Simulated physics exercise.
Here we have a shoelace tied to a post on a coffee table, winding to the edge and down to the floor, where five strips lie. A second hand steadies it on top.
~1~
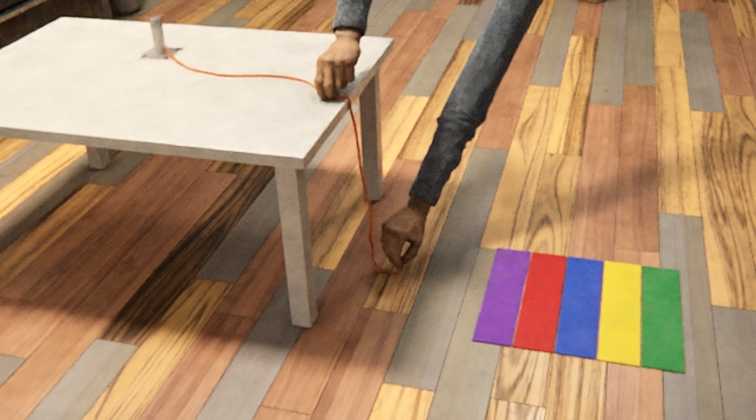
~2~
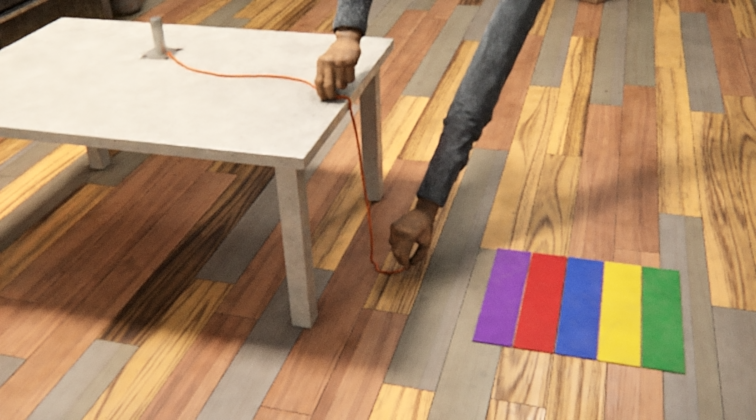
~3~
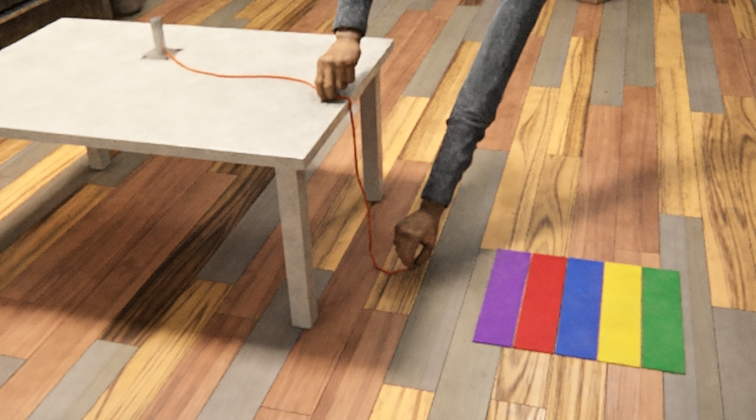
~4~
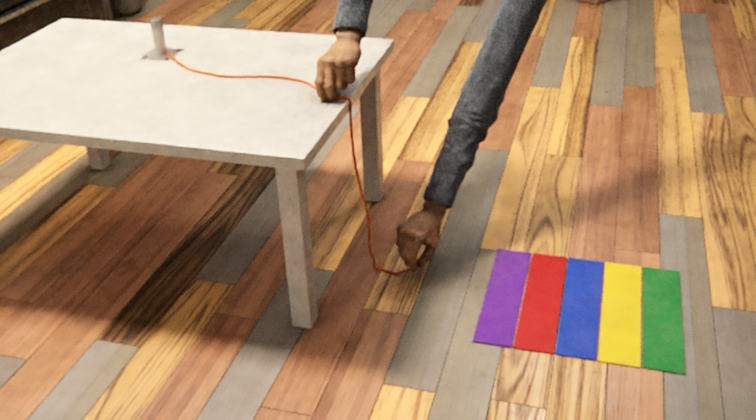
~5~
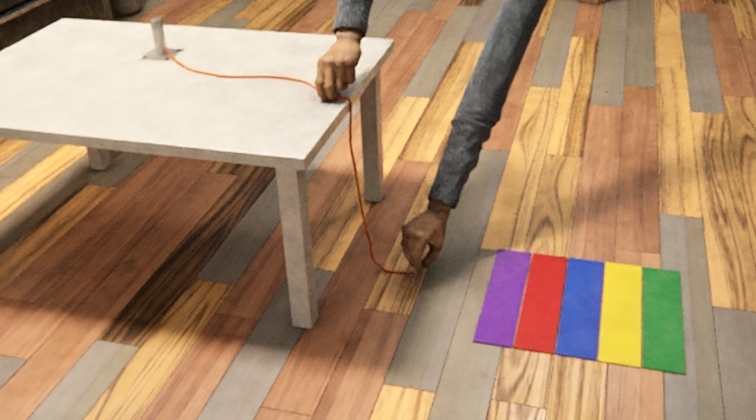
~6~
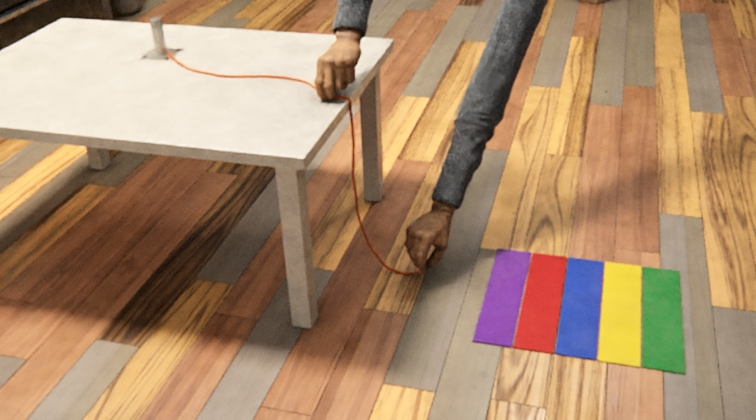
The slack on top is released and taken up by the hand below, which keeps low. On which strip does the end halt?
The red one.
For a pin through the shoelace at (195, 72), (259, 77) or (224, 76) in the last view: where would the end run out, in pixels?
About (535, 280), (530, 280) and (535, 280).
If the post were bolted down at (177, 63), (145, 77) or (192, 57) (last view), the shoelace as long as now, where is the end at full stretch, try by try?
Try by try, around (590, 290), (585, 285) and (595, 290).
Soon after, end near (478, 273); short of the strips.
After that, end near (522, 279); over purple.
At the stop, end near (548, 283); over red. It halts on the red strip.
